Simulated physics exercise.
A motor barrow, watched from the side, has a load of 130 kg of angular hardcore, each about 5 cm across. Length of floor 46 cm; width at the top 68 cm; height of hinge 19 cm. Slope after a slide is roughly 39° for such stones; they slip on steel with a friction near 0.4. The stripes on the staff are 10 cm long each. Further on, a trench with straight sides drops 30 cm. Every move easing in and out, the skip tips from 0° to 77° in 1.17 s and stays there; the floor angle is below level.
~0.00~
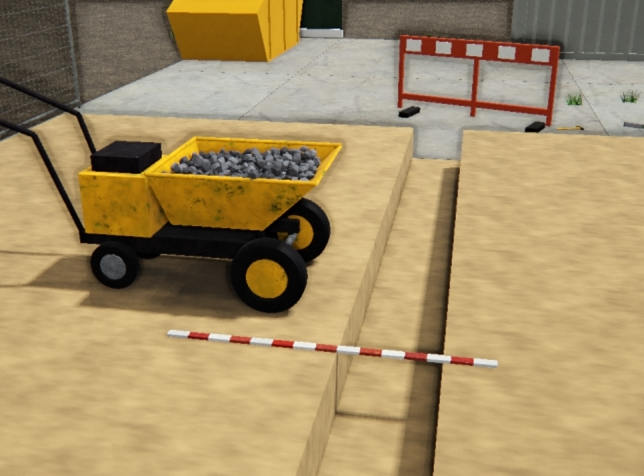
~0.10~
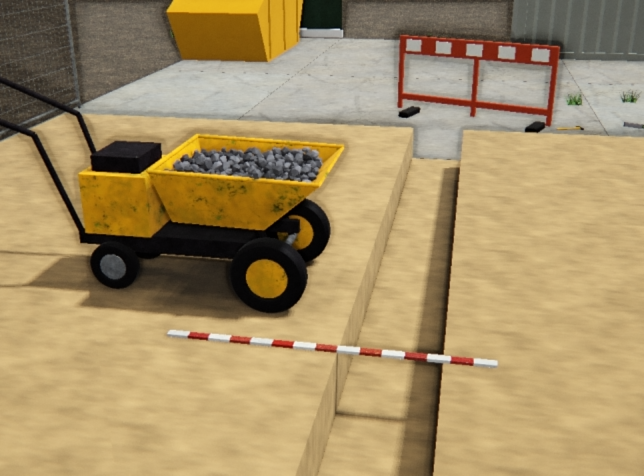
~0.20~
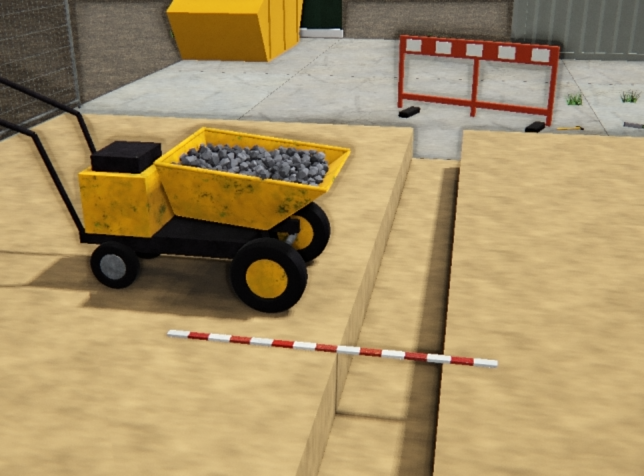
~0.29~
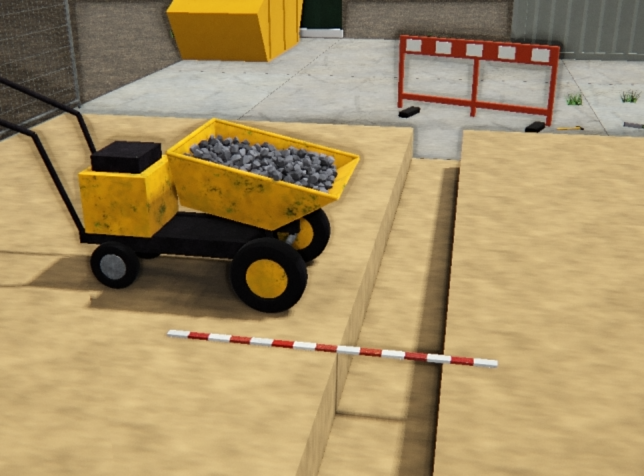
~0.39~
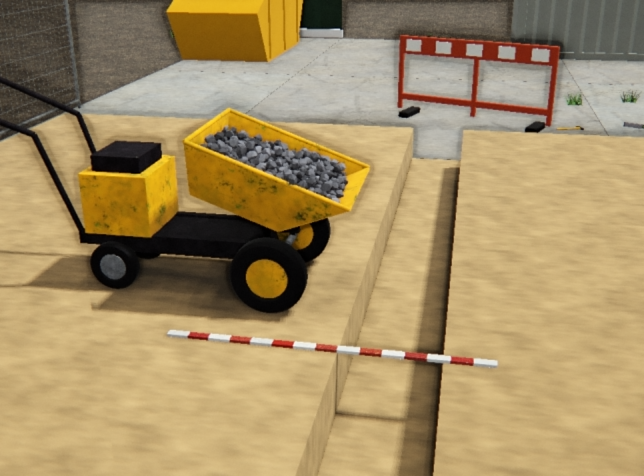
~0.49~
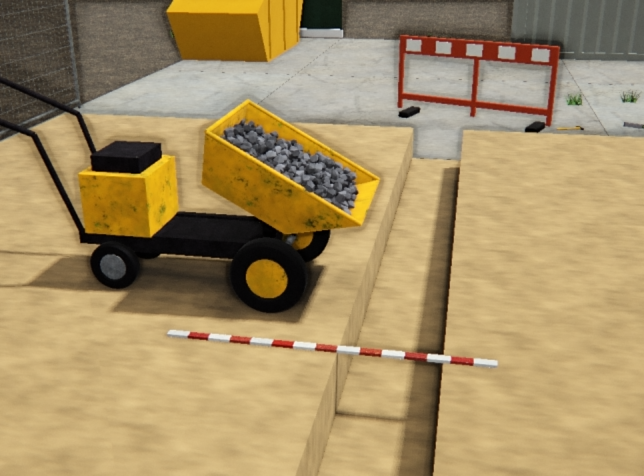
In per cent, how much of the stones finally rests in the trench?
Roughly 99 per cent of them.
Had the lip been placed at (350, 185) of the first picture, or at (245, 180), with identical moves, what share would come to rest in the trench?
It'd be around 75 per cent and after that around 45 per cent.
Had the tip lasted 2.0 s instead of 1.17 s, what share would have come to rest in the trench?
It would come to roughly 100 per cent.
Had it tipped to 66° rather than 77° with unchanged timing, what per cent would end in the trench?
Roughly 95 percent.
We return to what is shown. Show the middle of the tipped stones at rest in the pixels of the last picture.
Look at roughly (413, 334).
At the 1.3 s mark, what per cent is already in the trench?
60 per cent or so by then.
After 0.9 s the floor is at 65°; 99 % in the skip, 1 % in the trench; the foremost stones are at (402, 269).
After 1.3 s the floor is at 77°; 39 % in the skip, 61 % in the trench; the foremost stones are at (446, 317).
After 1.6 s the floor is at 77°; 4 % in the skip, 95 % in the trench, 1 % past the trench; the foremost stones are at (487, 299).
After 3.6 s the floor is at 77°; 0 % in the skip, 99 % in the trench, 1 % past the trench; the foremost stones are at (491, 299).
